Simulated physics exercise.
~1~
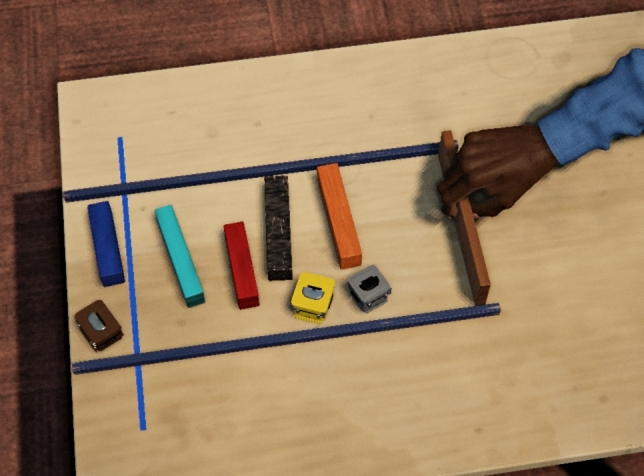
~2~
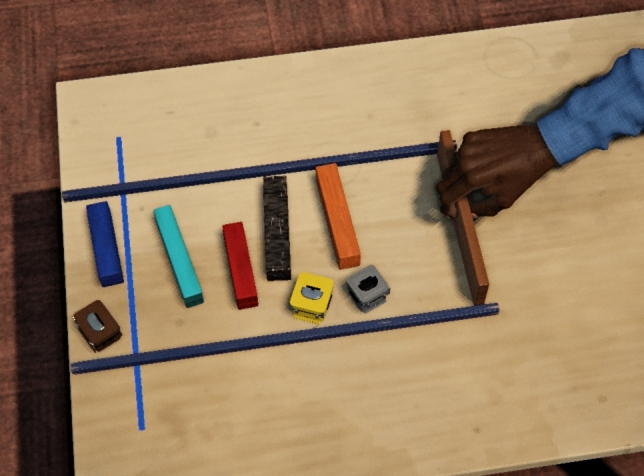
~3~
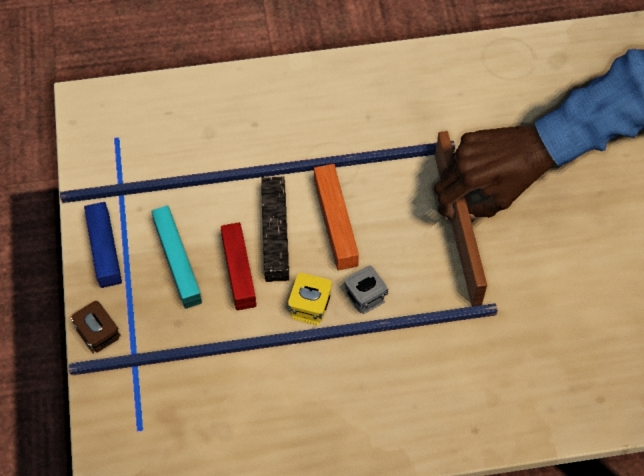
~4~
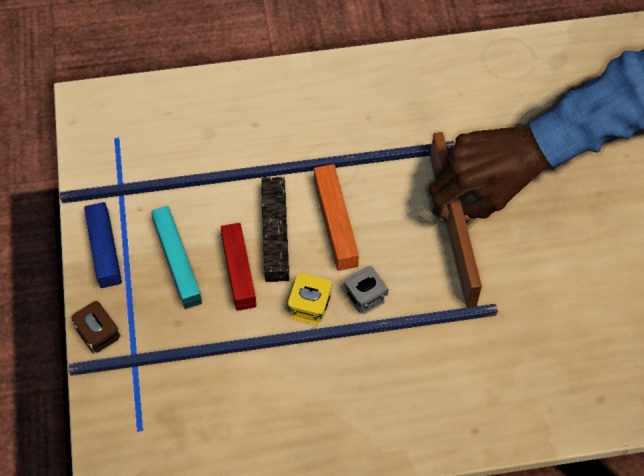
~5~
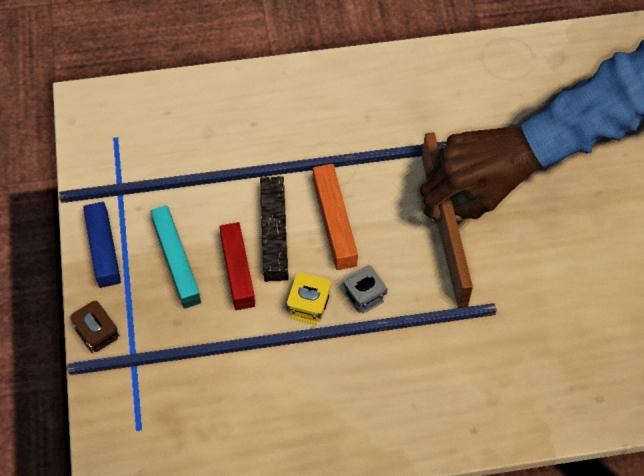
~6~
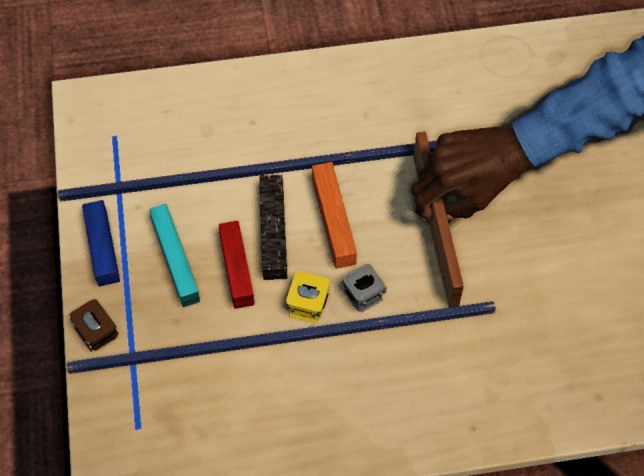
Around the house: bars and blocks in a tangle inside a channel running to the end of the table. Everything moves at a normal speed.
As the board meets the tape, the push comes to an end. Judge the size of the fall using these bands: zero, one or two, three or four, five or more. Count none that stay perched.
Three or four come down.
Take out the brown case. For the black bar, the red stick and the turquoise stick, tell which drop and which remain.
The black bar remains up, the red stick is lost, the turquoise stick is lost.
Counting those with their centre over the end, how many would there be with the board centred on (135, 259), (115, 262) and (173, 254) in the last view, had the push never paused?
The numbers past the end are 3, 4 and 0.
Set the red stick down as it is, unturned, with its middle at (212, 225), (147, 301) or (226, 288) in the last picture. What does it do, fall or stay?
Result per try, in order: Not toppled; toppled; toppled.
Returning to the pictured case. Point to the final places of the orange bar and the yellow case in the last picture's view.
They come to rest around (111, 244) and (79, 337).
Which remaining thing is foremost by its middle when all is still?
The yellow case.
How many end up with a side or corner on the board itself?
It is in contact with 2.
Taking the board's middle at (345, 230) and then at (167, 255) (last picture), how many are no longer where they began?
First 3, after that 8.
A little later, none off yet; brown case at rest near (95, 327); blue stick at rest near (101, 243); turquoise stick at rest near (174, 254).
Next, none off yet; brown case at rest near (95, 327); blue stick at rest near (101, 243); turquoise stick shifted a little near (143, 257).
When it is over, the number that fall off is three or four; down, red stick, turquoise stick, blue stick and brown case.
